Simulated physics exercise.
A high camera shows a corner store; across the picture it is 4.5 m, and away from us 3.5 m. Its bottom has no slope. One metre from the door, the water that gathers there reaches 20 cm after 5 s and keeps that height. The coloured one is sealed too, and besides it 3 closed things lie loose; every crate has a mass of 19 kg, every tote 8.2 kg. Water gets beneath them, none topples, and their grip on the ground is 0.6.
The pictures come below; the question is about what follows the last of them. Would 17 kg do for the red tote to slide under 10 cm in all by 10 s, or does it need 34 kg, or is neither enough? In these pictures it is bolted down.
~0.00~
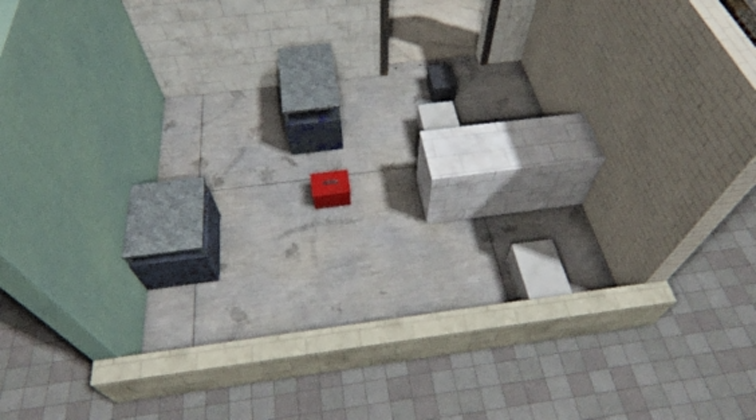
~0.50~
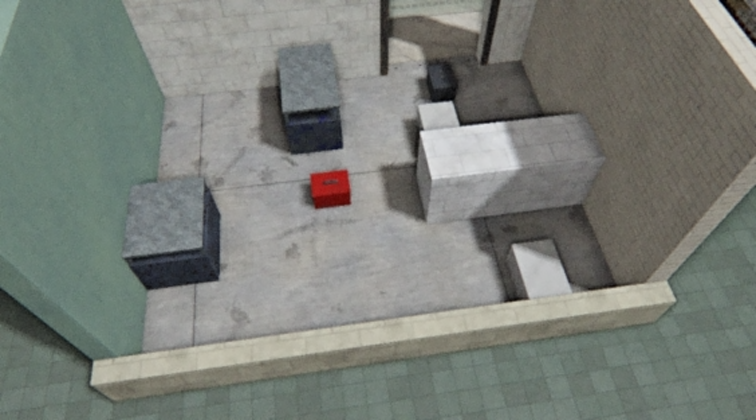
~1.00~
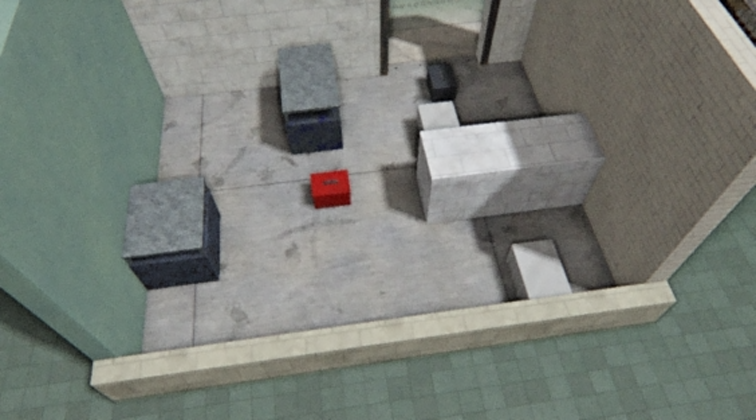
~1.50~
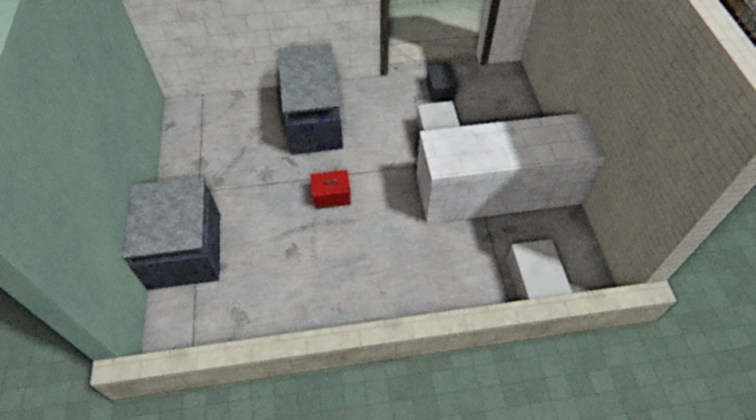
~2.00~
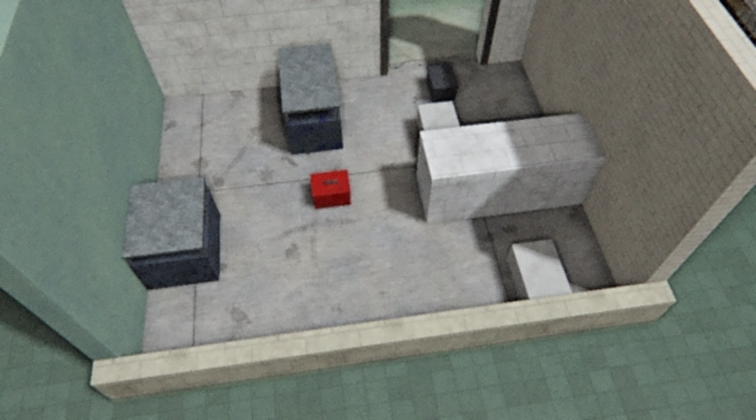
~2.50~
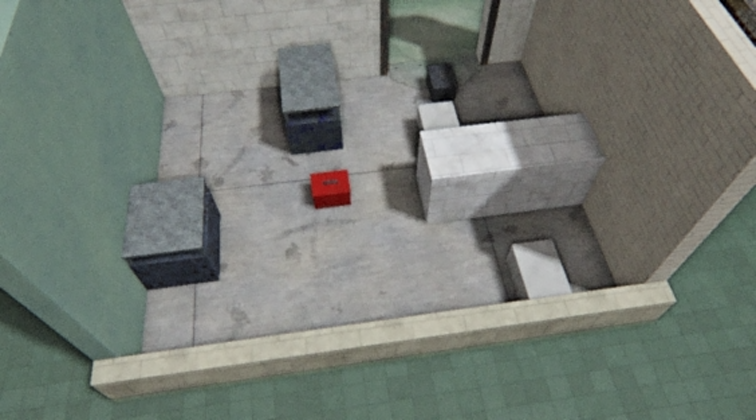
I reckon only the heavier ballast is ample.
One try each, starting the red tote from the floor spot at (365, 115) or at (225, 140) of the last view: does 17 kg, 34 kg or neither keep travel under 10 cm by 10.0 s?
One by one: The small mass suffices; the small mass suffices.
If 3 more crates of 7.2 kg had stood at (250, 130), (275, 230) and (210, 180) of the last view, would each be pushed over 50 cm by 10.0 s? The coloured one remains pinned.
One by one: Not far enough, not far enough and too far.
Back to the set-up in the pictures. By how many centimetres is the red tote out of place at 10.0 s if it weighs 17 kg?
About 20 cm off its spot.
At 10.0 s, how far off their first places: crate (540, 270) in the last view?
Measured from where it began, that comes to 0 cm, in that order.
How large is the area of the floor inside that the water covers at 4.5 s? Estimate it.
I'd put it close to 4.0 m2.
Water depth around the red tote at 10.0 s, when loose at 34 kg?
Something like 4 centimetres.
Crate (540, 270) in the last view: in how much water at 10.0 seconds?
I'd say some 3 cm.
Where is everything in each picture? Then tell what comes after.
The red tote at (330, 183), on the bottom; water covers 0.0 m2; 0 of 4 have shifted, in the first picture.
The red tote at (330, 183), on the bottom; water covers 0.0 m2; 0 of 4 have shifted, in the second picture.
The red tote at (330, 183), on the bottom; 0.0 m2 under water; 0 of 4 have shifted, in the third picture.
The red tote at (330, 183), on the bottom; water covers 0.0 m2; 0 of 4 have shifted, in the fourth picture.
The red tote at (330, 183), on the bottom; water covers 0.0 m2; 0 of 4 have shifted, in the fifth picture.
The red tote at (330, 183), on the bottom; 0.2 m2 under water; 0 of 4 have shifted, in the sixth picture.
After 3.5 s the red tote would be 0 cm from its start with 17 kg and 0 cm from its start with 34 kg; 0 cm of water round it then.
After 4.5 s the red tote would be 0 cm from its start with 17 kg and 0 cm from its start with 34 kg; 0 cm of water round it then.
After 7.0 s the red tote would be 0 cm from its start with 17 kg and 0 cm from its start with 34 kg; 6 cm of water round it then.
After 10.0 s the red tote would be 20 cm from its start with 17 kg and 2 cm from its start with 34 kg; 4 cm of water round it then.
